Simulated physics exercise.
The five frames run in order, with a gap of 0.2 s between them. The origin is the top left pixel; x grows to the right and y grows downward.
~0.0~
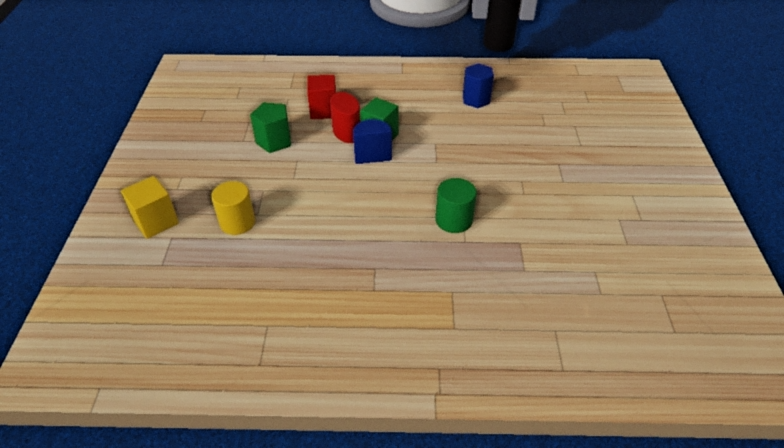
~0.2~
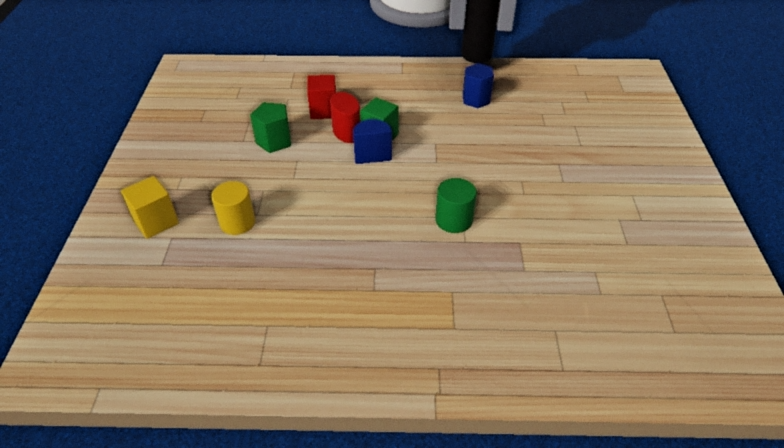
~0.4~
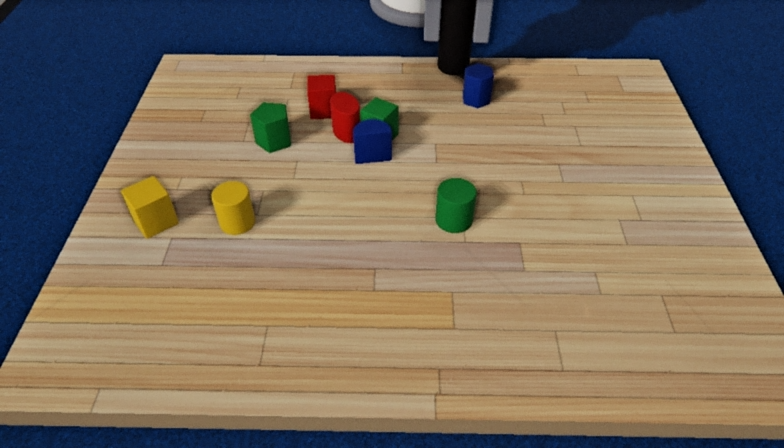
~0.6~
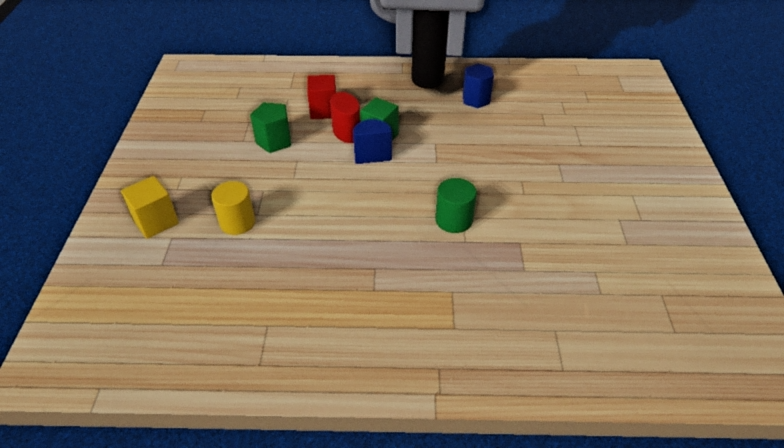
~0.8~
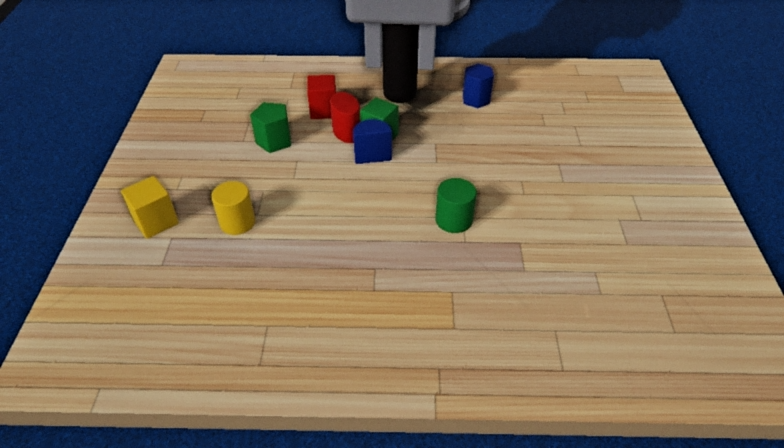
A robot arm with a black bar came in over the far edge of a wooden board, moving left past a blue block toward the viewer and nearing a cluster of colored blocks, which stayed still.
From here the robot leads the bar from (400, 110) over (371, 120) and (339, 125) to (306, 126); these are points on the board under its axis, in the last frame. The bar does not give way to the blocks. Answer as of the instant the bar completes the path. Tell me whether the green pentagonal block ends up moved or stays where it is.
Its place stays the same.
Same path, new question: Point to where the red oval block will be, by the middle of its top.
By then it is at (307, 116).
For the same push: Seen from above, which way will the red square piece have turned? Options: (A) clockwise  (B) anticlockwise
It's A.
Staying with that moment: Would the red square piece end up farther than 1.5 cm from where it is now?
My answer is yes.
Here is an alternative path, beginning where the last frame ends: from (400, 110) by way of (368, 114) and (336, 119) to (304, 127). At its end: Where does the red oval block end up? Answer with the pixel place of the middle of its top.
Close to (326, 111).
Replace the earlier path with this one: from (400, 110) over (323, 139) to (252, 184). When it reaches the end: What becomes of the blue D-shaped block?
It will be nudged away from its spot.
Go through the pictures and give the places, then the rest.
The first picture shows bar tip (498, 46); block tops, green pentagonal block (270, 112); red square piece (321, 82); red oval block (345, 102); green square piece (379, 107).
The second picture shows bar (477, 56); blocks unchanged.
The third picture shows bar (453, 68); blocks unchanged.
The fourth picture shows bar (428, 81); blocks unchanged.
The fifth picture shows bar (400, 95); green pentagonal block (270, 112); red square piece (321, 82); red oval block (345, 102); green square piece (379, 107).
On the path given first. One third of the way, bar (371, 105); green square piece (376, 110), turned 25° anticlockwise.
Two thirds of the way, bar (337, 110); red square piece (314, 81), turned 20° clockwise; red oval block (319, 112), turned 50° anticlockwise; green square piece (369, 110), turned 60° anticlockwise.
At the end, bar (304, 111); green pentagonal block in place; red square piece (301, 79), turned 85° clockwise; red oval block (307, 116), turned 80° anticlockwise; green square piece (369, 110), turned 60° anticlockwise.
